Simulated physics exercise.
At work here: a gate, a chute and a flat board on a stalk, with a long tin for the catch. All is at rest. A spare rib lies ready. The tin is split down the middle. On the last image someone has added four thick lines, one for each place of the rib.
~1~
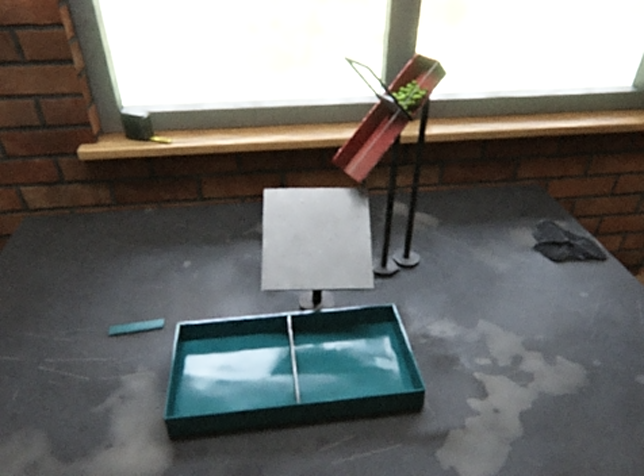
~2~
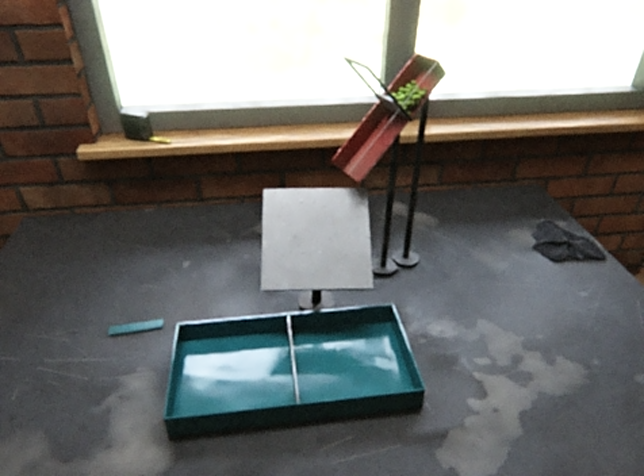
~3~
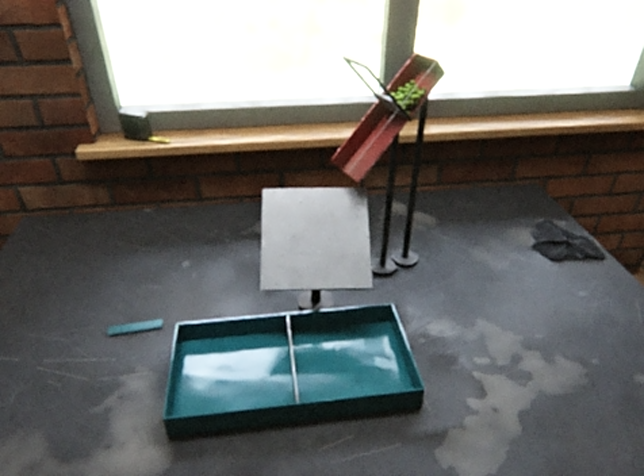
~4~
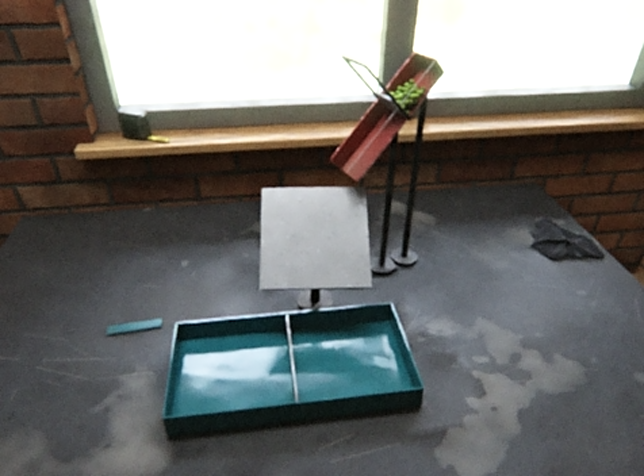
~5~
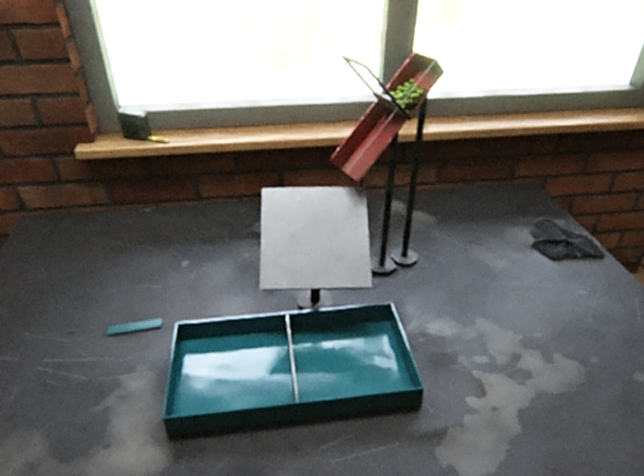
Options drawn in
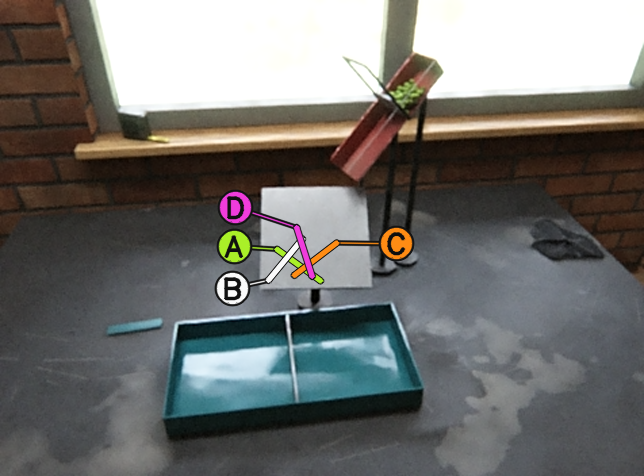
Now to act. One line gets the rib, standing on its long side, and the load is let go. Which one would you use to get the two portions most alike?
Line B.
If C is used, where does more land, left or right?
More lands on the left.
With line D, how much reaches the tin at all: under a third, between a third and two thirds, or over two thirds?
Line D gives over two thirds.
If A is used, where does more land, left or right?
More lands on the right.
On the marked copy, line A from (276, 249) to (320, 280); line B from (302, 238) to (268, 280); line C from (336, 242) to (294, 275); line D from (296, 227) to (312, 276).
Choosing A, of what is caught, a small share in the left half, all but a few in the right.
Choosing B, of what is caught, close to half in the left half, close to half in the right.
Choosing C, of what is caught, all but a few in the left half, only a few in the right.
Choosing D, of what is caught, only a few in the left half, all but a few in the right.
